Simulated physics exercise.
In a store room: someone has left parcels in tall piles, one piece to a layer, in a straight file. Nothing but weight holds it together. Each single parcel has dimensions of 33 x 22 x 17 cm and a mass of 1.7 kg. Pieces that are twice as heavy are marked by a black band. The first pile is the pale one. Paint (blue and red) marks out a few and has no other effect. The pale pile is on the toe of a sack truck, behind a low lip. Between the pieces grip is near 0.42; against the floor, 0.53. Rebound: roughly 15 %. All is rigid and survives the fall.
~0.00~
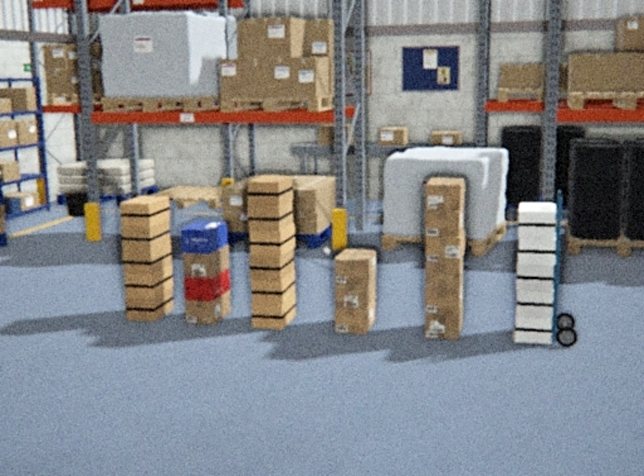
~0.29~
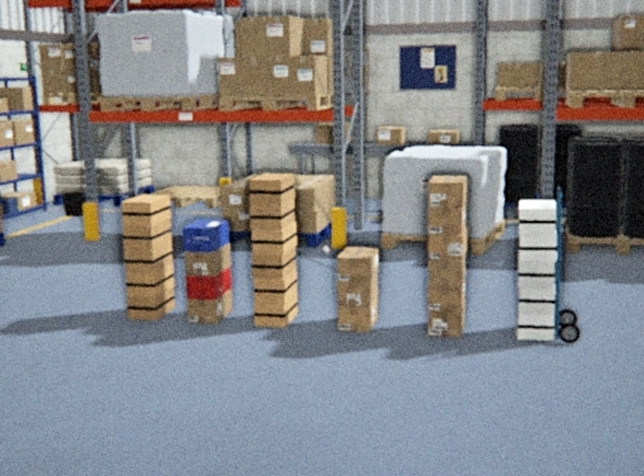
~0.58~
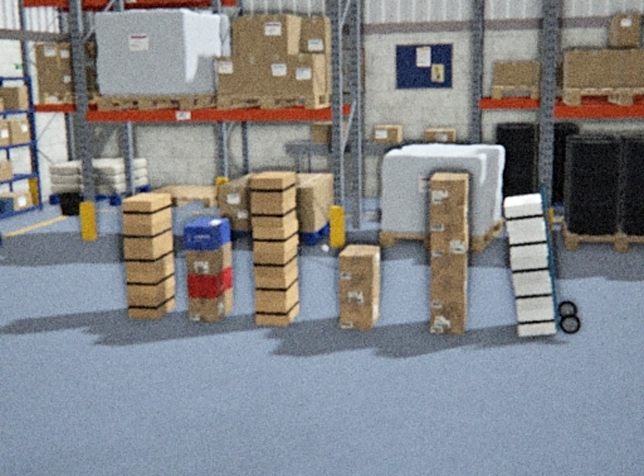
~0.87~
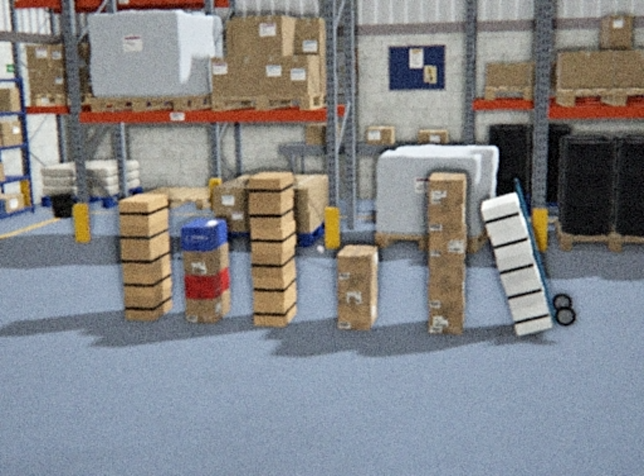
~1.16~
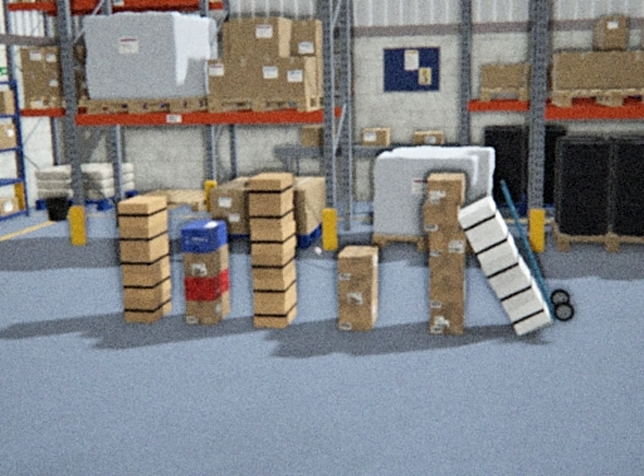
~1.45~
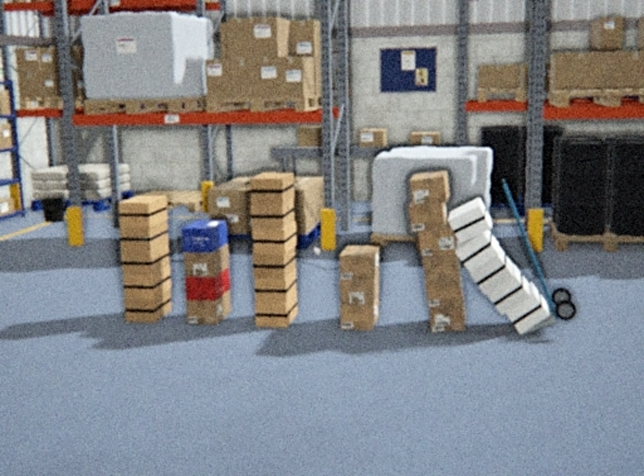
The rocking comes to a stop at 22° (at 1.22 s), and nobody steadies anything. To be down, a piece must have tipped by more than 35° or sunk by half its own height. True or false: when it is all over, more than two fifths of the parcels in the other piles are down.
False; fewer than two fifths are down.
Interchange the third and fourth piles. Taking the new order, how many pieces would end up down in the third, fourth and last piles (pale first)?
Pile by pile, you'd see third at 6, fourth at 0 and last at 0 down.
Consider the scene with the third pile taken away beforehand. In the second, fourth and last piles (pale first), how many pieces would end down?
The second pile would have 6 down, the fourth 0 and the last 0.
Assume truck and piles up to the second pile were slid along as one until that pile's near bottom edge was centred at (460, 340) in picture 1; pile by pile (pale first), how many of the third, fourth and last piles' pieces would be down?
That would give third 0, fourth 0 and last 0.
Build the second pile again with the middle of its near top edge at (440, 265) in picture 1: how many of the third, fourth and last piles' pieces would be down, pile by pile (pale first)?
Result: Third pile 2, fourth pile 0, last pile 0.
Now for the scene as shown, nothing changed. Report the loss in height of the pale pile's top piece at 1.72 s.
Drop so far: Roughly 10 cm.
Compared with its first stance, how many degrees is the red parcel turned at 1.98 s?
Rotation: Approx. 0°.
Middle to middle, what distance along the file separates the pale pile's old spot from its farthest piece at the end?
90 cm.
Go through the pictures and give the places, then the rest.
In the first frame (places mark the middle of the side facing us; the camera moves round a little), truck frame (559, 226) 0° forward; blue parcel (196, 242); red parcel (199, 289); the rest undisturbed.
In the second frame, truck frame (560, 223) 1° forward; blue parcel (197, 240).
In the third frame, truck frame (546, 216) 8° forward, top of the pale pile leaning 8°; blue parcel (198, 239); the rest undisturbed.
In the fourth frame, truck frame (525, 213) 16° forward, top of the pale pile leaning 17°; red parcel (199, 288); the rest undisturbed.
In the fifth frame, truck frame (513, 213) 22° forward, top of the pale pile leaning 27°; red parcel (199, 289); one has shifted.
In the sixth frame, truck frame (514, 212) 22° forward, top of the pale pile leaning 27°; red parcel (200, 289); blue parcel (197, 241); steepest lean 7°, the parcel at (427, 218); 6 disturbed, none down.
After 1.72 s, 5 of the pale pile down; none of the 24 other parcels down, 6 disturbed.
After 1.98 s, 5 of the pale pile down; 6 of the 24 other parcels down.
At rest (2.6 s), 5 of the pale pile down; 6 of the 24 other parcels down; red parcel unmoved; blue parcel unmoved. That is 25 per cent. As the last picture would show them, middles, red parcel near (208, 283), blue parcel near (205, 236).
